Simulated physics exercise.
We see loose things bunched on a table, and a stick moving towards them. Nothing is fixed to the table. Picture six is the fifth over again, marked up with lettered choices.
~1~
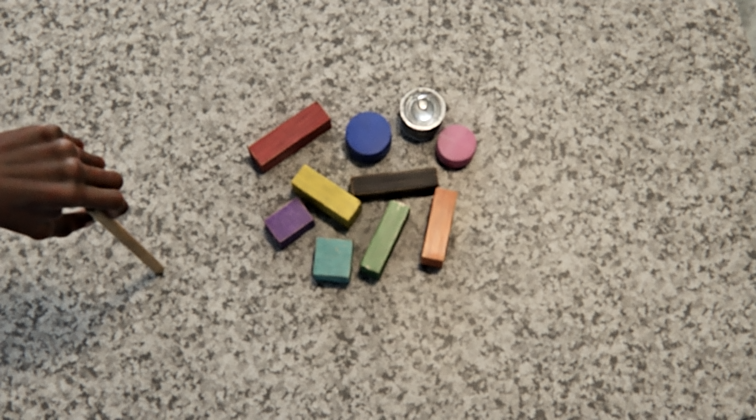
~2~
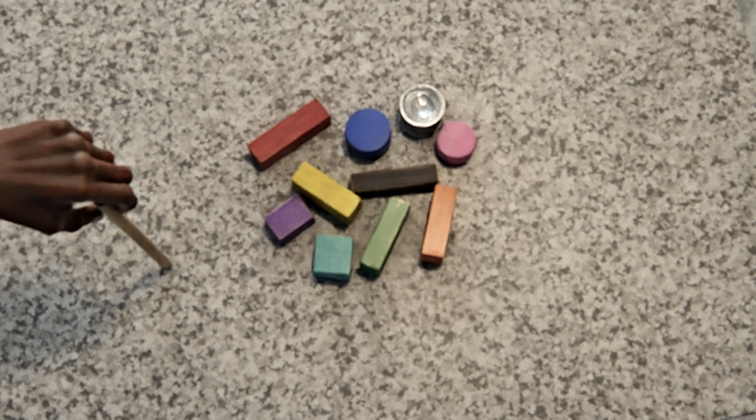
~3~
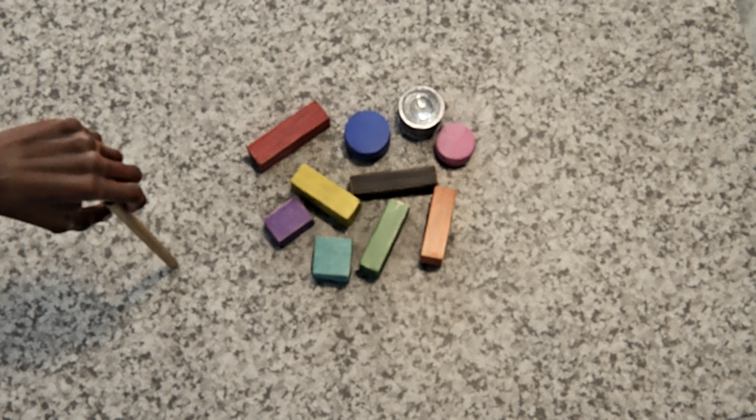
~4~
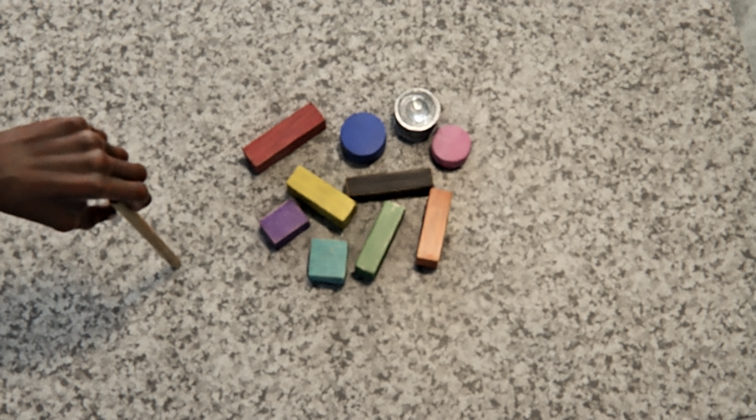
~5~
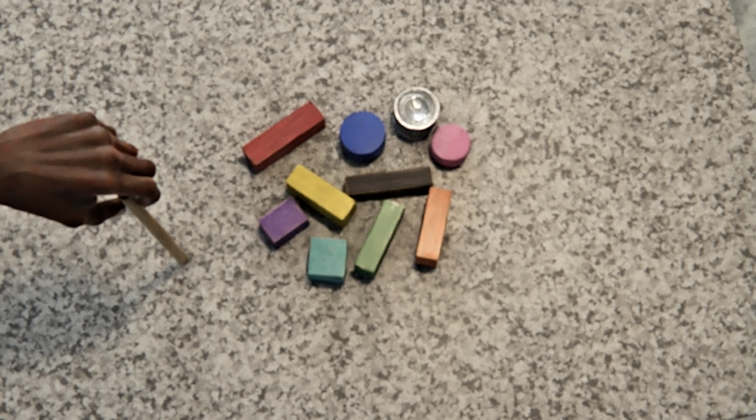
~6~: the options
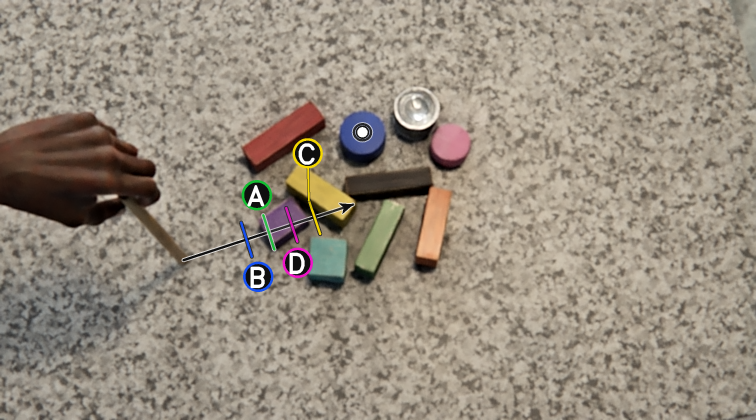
A hand at the left holds a thin wooden stick, its lower tip angled down to the right, over a speckled grey surface seen from above. Near the middle sit red, yellow, black, green and orange bars, purple and turquoise blocks, and round blue, pink and silvery-grey pieces. The hand moves the stick slightly rightwards without touching them, while the view shifts very slightly.
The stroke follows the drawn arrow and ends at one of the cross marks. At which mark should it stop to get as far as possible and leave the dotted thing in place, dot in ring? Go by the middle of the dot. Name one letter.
C.
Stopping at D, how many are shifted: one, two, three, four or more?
Three.
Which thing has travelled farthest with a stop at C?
The purple block.
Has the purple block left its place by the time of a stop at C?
By then, yes.
On the marked copy, A at (269, 232); B at (246, 240); C at (314, 217); D at (292, 225); the arrow from (183, 260) to (353, 204); the white dot at (363, 133).
With C. Early on, foot of the stick (232, 245).
Further on, foot of the stick (279, 229); purple block (303, 213); yellow bar (327, 192).
At the end, foot of the stick (314, 218); purple block (336, 199); yellow bar (357, 173); the dot is still in its ring.
As for the rest, A keeps the dot in but is short; B keeps the dot in but is short; D keeps the dot in but is short.
